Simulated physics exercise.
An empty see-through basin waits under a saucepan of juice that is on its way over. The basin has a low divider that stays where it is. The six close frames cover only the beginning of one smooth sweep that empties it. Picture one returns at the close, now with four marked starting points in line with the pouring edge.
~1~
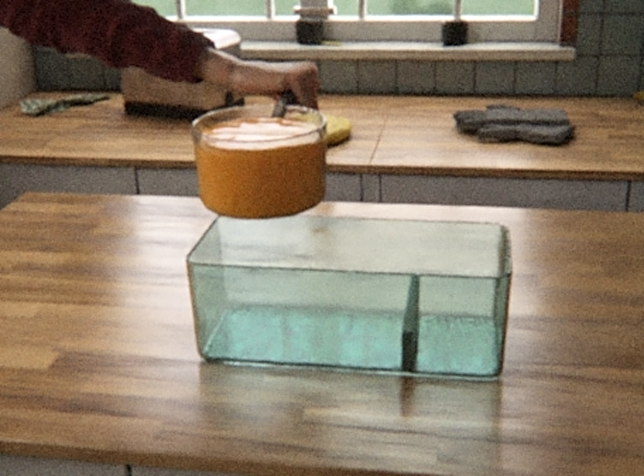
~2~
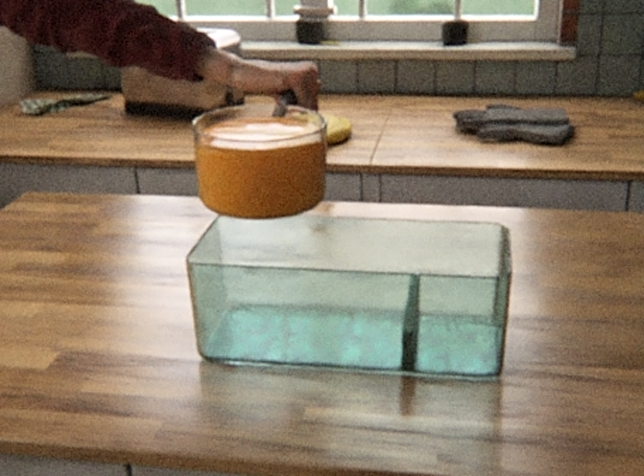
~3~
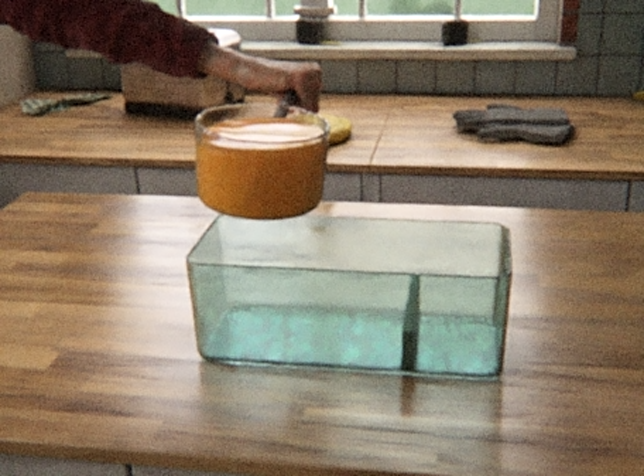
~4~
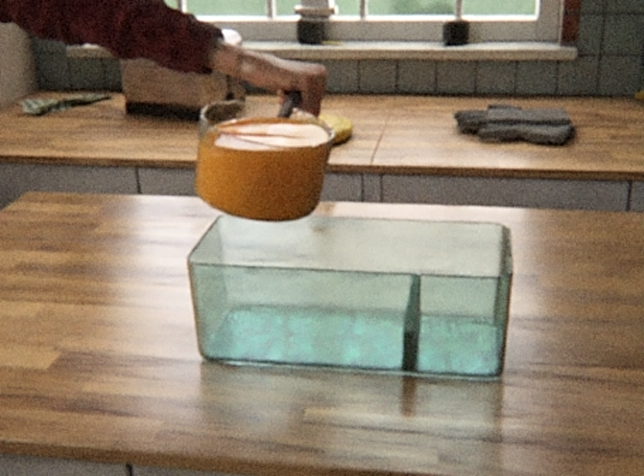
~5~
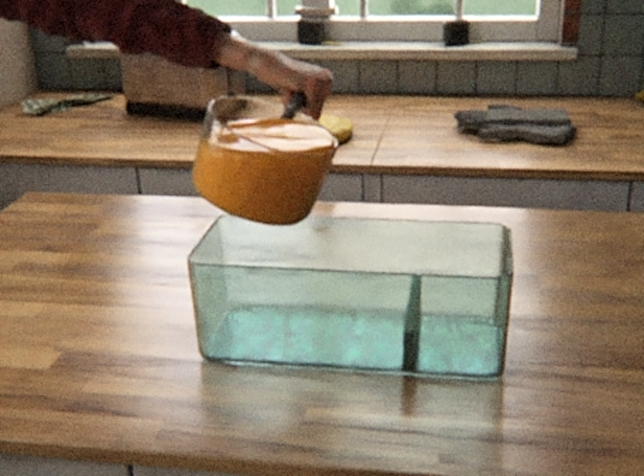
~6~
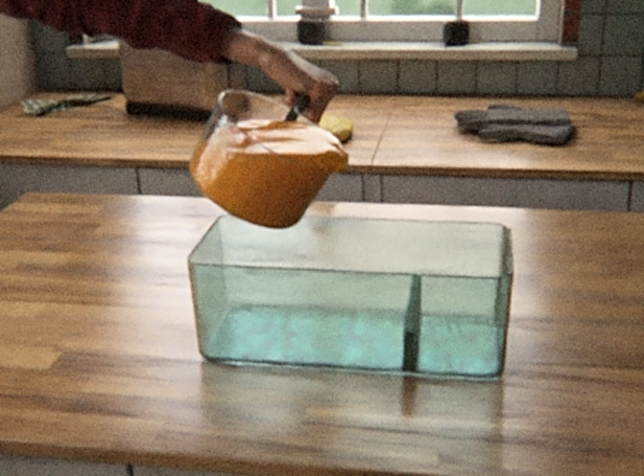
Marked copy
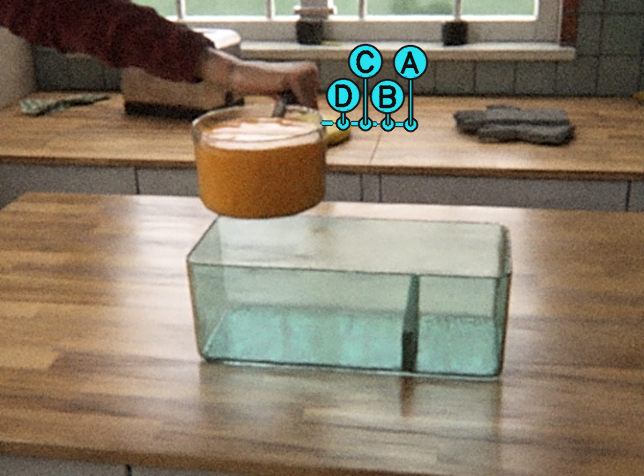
The clip opens with a hand in a dark red sleeve holding a clear pan of orange juice upright above a see-through, divided basin on a wooden counter. The pan barely moves at first, then the hand tilts it rightward, gradually and more steeply, until the juice reaches over its lip.
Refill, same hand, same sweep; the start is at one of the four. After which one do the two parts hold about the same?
C is best.
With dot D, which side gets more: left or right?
The left side.
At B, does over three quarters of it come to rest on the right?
No.
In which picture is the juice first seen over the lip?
Picture 5.
On the marked copy, A at (410, 124); B at (387, 124); C at (365, 123); D at (343, 123).
Choosing A, about 35 % ends left of the wall and 64 % right of it.
Choosing B, about 37 % ends left of the wall and 61 % right of it.
Choosing C, about 53 % ends left of the wall and 46 % right of it.
Choosing D, about 69 % ends left of the wall and 29 % right of it.
